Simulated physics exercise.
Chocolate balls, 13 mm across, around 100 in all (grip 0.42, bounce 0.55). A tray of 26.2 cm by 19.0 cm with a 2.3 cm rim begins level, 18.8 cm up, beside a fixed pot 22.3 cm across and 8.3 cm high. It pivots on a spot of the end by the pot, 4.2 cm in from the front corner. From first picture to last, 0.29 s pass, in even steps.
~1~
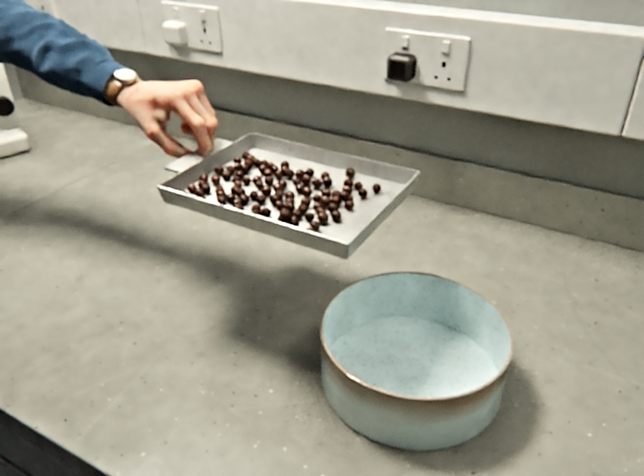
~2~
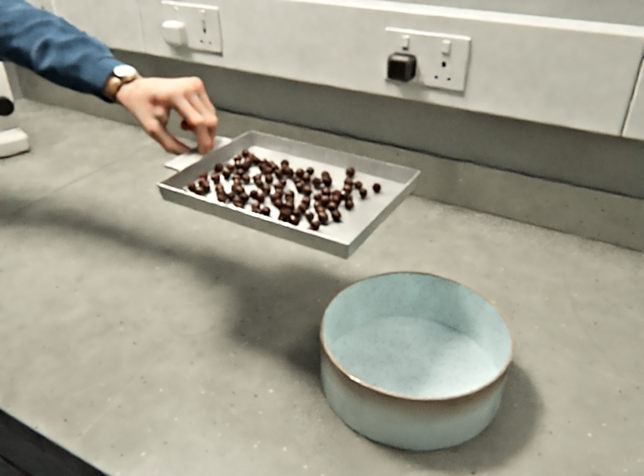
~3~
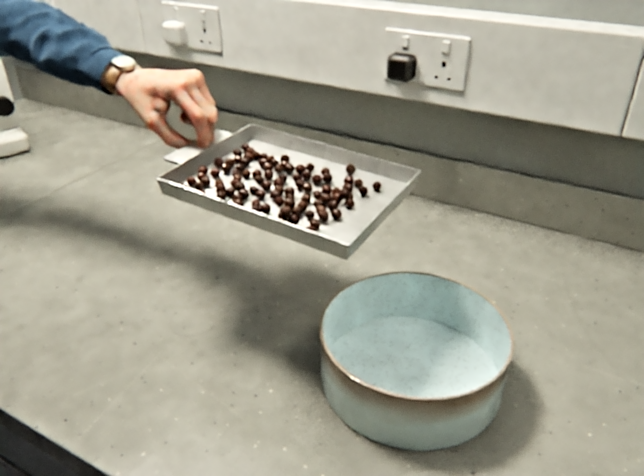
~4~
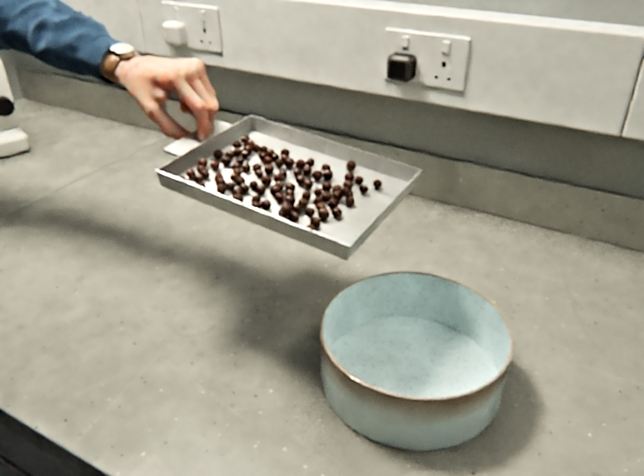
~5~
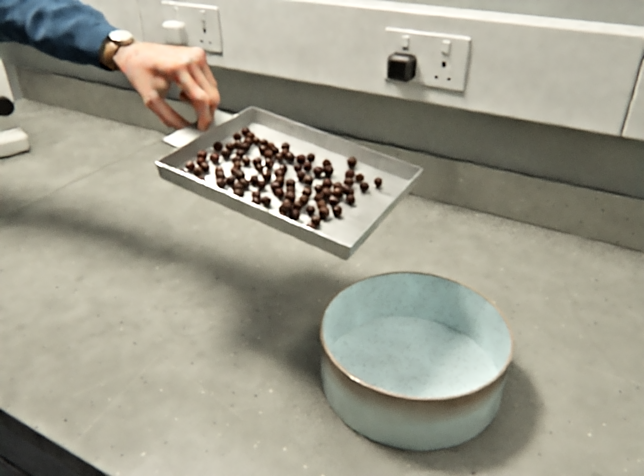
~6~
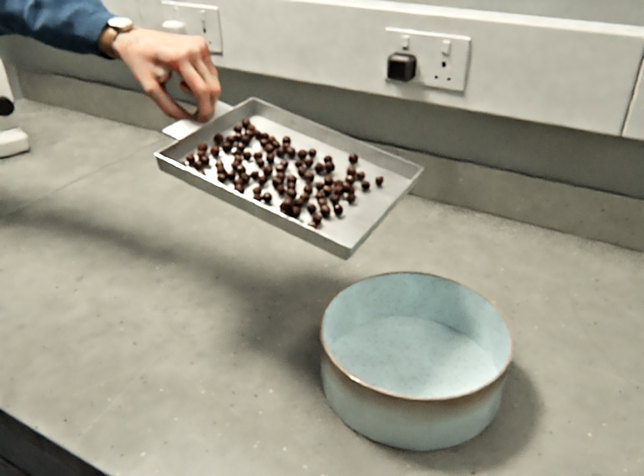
A shallow metal tray scattered with dark brown chocolate balls hovers over a grey speckled worktop, viewed from slightly above by a still camera. A hand in a blue sleeve and wristwatch is at its left end, a pale blue, brown-rimmed pot sits at lower right, and white sockets line the wall behind. The hand rises slightly, and the tray's left end lifts gradually, slanting it gently toward the right.
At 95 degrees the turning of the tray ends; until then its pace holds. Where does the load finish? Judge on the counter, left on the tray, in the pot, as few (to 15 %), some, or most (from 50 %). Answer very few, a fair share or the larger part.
Counter very few, tray very few, pot the larger part.
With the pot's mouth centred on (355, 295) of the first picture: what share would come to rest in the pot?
Some 60 per cent.
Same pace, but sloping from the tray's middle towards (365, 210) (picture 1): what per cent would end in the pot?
About 75 per cent.
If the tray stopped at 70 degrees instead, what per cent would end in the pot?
It would be near 0 per cent.
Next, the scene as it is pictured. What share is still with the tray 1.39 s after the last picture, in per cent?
About 100 per cent.
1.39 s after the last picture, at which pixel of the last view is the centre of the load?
At about (366, 194).
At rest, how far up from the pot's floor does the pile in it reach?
Some 2.5 cm.
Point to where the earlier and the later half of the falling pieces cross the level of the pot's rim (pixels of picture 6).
First near (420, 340), later near (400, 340).
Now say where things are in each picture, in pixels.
The first picture shows tray tilt 0 degrees, front corners at (161, 185) and (347, 241); middle of the pieces at (279, 189); pot at (415, 327).
The second picture shows tray tilt 1 degrees, front corners at (161, 183) and (347, 241); middle of the pieces at (279, 187).
The third picture shows tray tilt 3 degrees, front corners at (160, 177) and (348, 242); middle of the pieces at (279, 184).
The fourth picture shows tray tilt 5 degrees, front corners at (160, 169) and (348, 243), lowest corner right front; middle of the pieces at (279, 179).
The fifth picture shows tray tilt 8 degrees, front corners at (159, 162) and (349, 244), lowest corner right front; middle of the pieces at (279, 174).
The sixth picture shows tray tilt 11 degrees, front corners at (159, 154) and (350, 245), lowest corner right front; middle of the pieces at (280, 169); pot at (415, 327).
Then, 0.84 s after the last picture, tilt 50 degrees; the tray holds 100 %, the pot 0 %.
Then, 1.39 s after the last picture, tilt 76 degrees; the tray holds 100 %, the pot 0 %.
Then, 2.01 s after the last picture, tilt 95 degrees; the tray holds 25 %, the pot 60 %.
In the end, counter 0 %, tray 0 %, pot 100 %.
